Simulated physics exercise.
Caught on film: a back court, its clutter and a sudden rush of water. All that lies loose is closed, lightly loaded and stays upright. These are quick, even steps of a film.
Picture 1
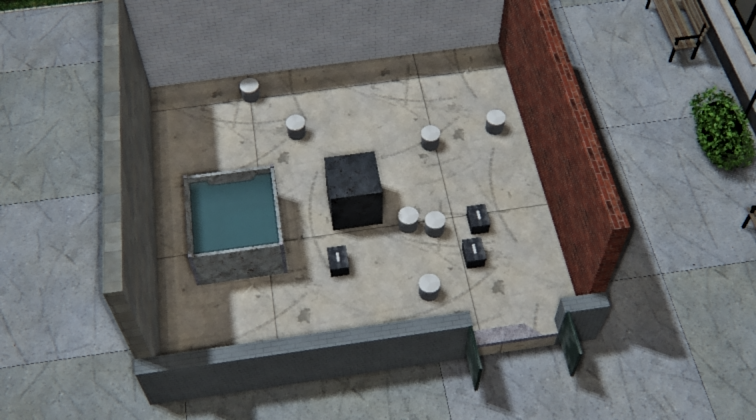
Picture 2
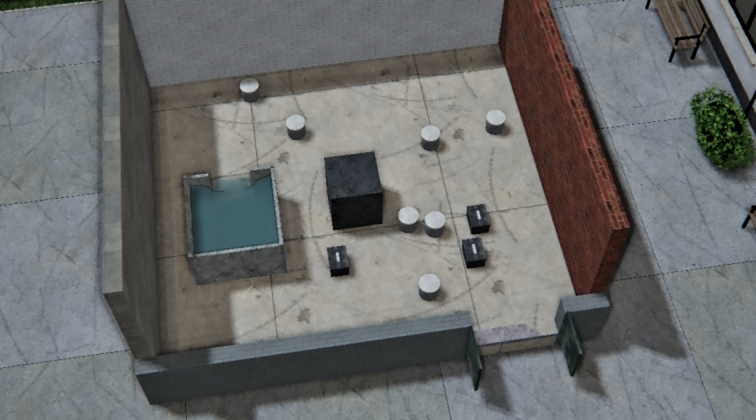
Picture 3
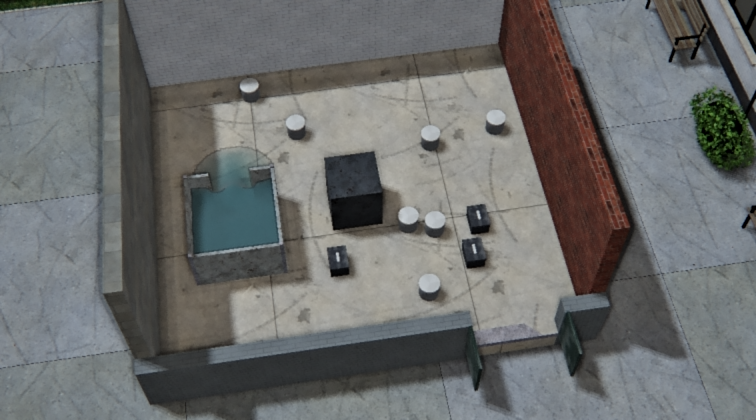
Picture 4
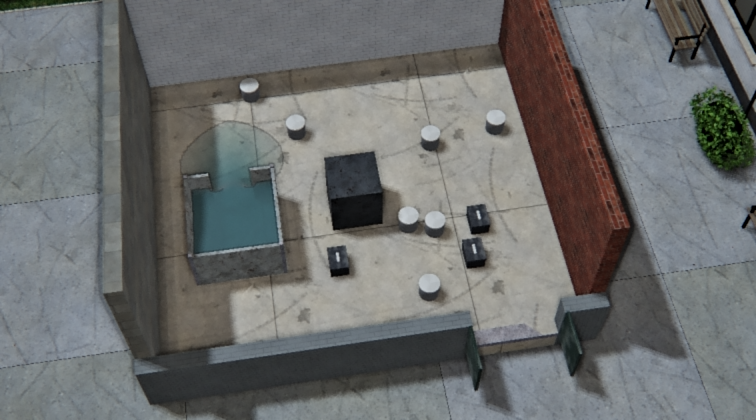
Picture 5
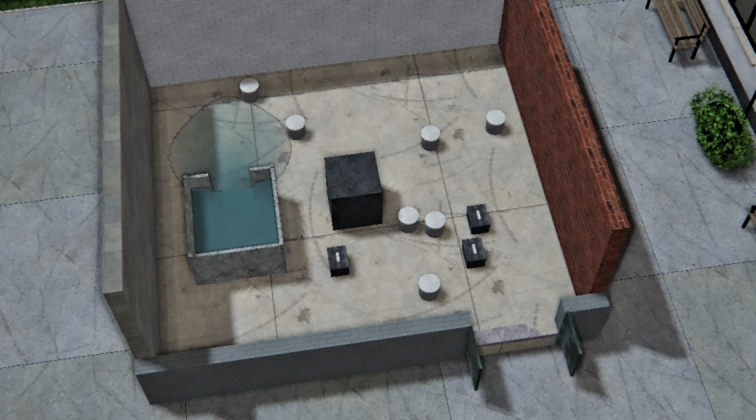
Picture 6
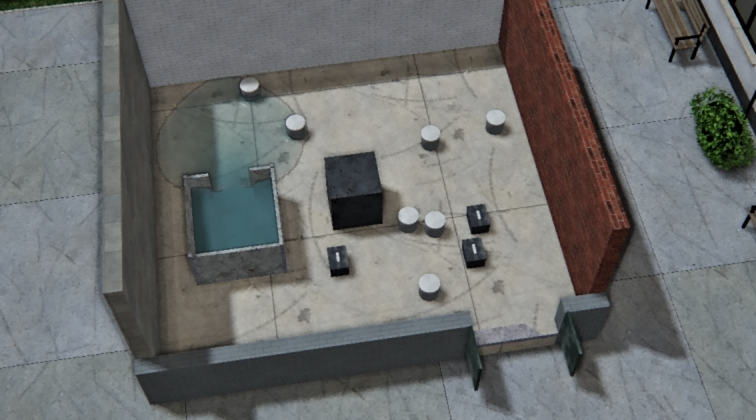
To begin with, a raised tank of blue-green water stands in a walled courtyard among pale round pails and dark blocks. Then a gap opens in its far side and water pours out, spreading in a widening rounded sheet toward the back and left walls, while the scattered objects stay still.
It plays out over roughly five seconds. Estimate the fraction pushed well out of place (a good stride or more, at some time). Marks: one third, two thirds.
That comes to less than a third.
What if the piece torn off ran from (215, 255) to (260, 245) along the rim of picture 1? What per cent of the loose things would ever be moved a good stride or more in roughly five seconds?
Near 30 in a hundred.
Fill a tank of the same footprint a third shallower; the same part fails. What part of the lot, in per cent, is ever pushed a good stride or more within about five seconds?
Some 10 per cent.
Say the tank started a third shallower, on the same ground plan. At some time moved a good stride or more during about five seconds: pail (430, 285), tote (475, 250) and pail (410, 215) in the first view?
One after the other: Short of that, less than that, no.
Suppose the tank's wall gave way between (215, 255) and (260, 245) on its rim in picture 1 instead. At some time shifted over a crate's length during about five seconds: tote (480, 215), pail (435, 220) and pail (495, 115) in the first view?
In turn: Yes, under that, under that.
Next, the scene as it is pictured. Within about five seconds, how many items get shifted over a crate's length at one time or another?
That makes 2.
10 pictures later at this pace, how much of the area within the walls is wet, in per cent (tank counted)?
Close to 35 %.
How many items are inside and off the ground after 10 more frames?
That makes 0.
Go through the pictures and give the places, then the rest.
In the first frame, a pail at (249, 85) rests on the ground; a pail at (296, 122) rests on the ground; 0 of 10 have shifted.
In the second frame, a pail at (249, 85), on the bottom; a pail at (296, 122) rests on the ground; 0 of 10 have shifted.
In the third frame, a pail at (249, 85), on the bottom; a pail at (296, 122) rests on the ground; 0 of 10 have shifted.
In the fourth frame, a pail at (249, 85), on the bottom; a pail at (296, 122), on the bottom; 0 of 10 have shifted.
In the fifth frame, a pail at (249, 85), on the bottom; a pail at (296, 122), on the bottom; 0 of 10 have shifted.
In the sixth frame, a pail at (249, 84) rests on the ground; a pail at (296, 122), on the bottom; 0 of 10 have shifted.
A moment on, 0 of 10 are well off their spots; 0 afloat.
Next, 2 of 10 are well off their spots; 0 afloat.
Later, 2 of 10 are well off their spots; 0 afloat.
In the end, 2 of 10 are well off their spots, and 2 have been at some point; 0 afloat.
